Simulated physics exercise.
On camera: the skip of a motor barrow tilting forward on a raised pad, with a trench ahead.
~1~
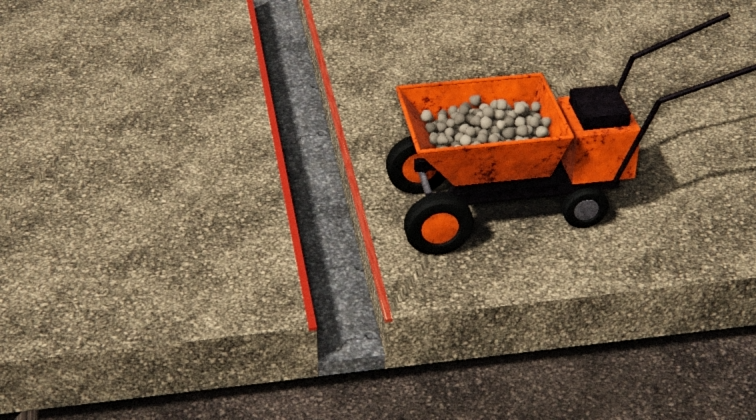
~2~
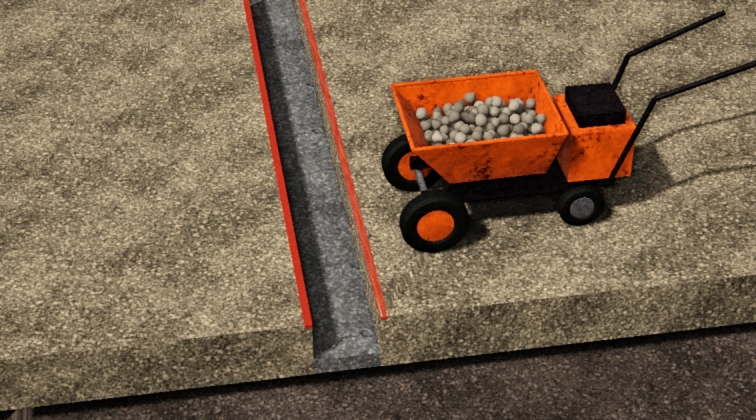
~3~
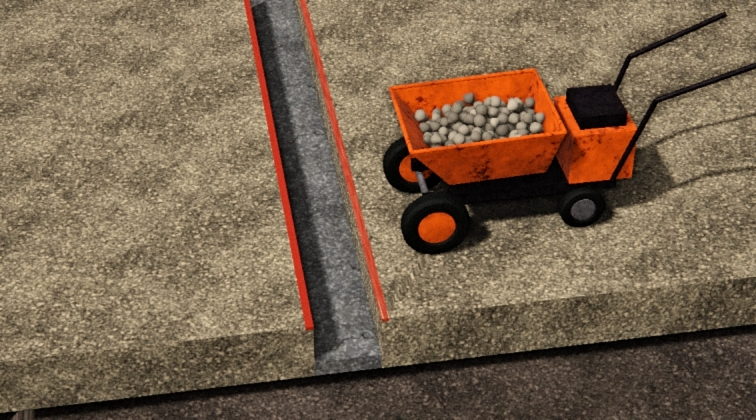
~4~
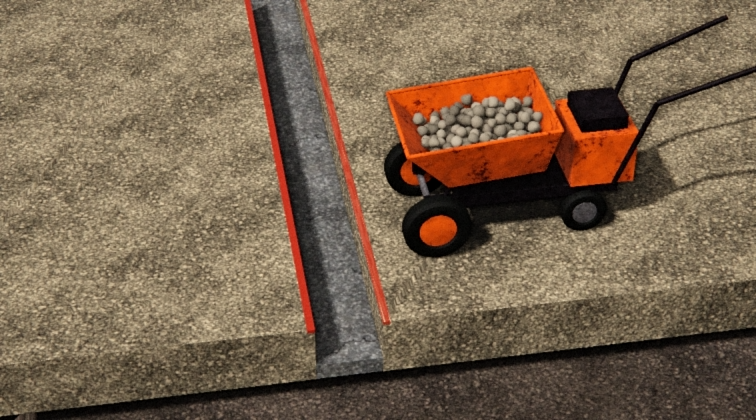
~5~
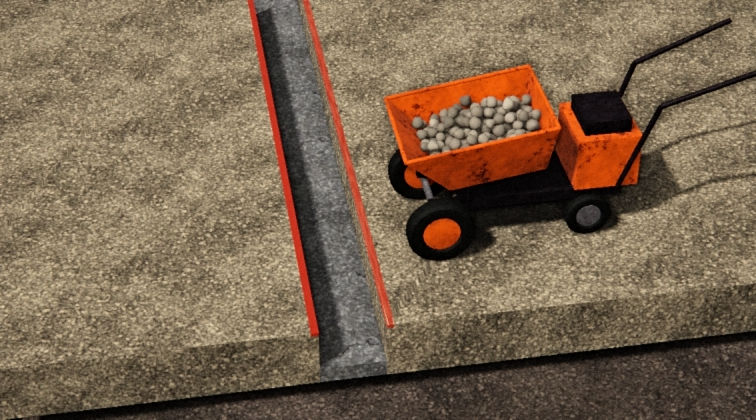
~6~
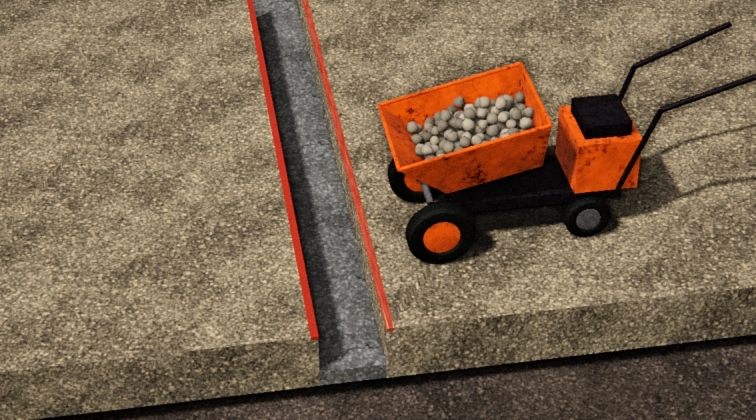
The orange skip of a motor barrow tilts slightly forward, carrying pebbles beside a trench.
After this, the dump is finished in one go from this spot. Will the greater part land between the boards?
In the trench: Over half.
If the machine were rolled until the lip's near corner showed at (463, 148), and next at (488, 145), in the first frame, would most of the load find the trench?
The first try: Over half. The second: The larger part.
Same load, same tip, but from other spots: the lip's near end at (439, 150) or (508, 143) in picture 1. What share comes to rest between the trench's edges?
Roughly 100 per cent, and 40 per cent.
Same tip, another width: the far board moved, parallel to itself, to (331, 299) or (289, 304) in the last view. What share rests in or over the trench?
Roughly 40 per cent, and 90 per cent.
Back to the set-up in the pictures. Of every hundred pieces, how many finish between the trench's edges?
Some 70 per cent.
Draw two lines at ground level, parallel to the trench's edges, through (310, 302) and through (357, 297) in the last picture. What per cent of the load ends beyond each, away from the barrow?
The first gives 30 %, the second 90 %.
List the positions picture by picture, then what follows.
In the first picture, lip of the skip at (419, 152), level; top of the load at (495, 130), river pebbles; first edge of the trench at (380, 284); far edge at (306, 292), the trench over half as wide as the skip, and about half as deep as wide.
In the second picture, lip of the skip at (414, 150), level; top of the load at (490, 127).
In the third picture, lip of the skip at (412, 153), tipped barely; top of the load at (489, 127).
In the fourth picture, lip of the skip at (409, 158), tipped barely; top of the load at (501, 130).
In the fifth picture, lip of the skip at (406, 163), tipped a little; top of the load at (500, 130).
In the sixth picture, lip of the skip at (399, 170), tipped a little; top of the load at (503, 118); first edge of the trench at (382, 293); far edge at (308, 302).
Soon after the last picture, skip tipped well over; all in the skip.
A little later, skip tipped steeply; most in the skip; a small part in or heaped over the trench; a stray few beyond it; a small part falling.
Later still, skip tipped right over; about a quarter in the skip; about half in or heaped over the trench; about a quarter beyond it; a stray few falling.
By the end, skip tipped right over; about two thirds in or heaped over the trench; about a quarter beyond it.
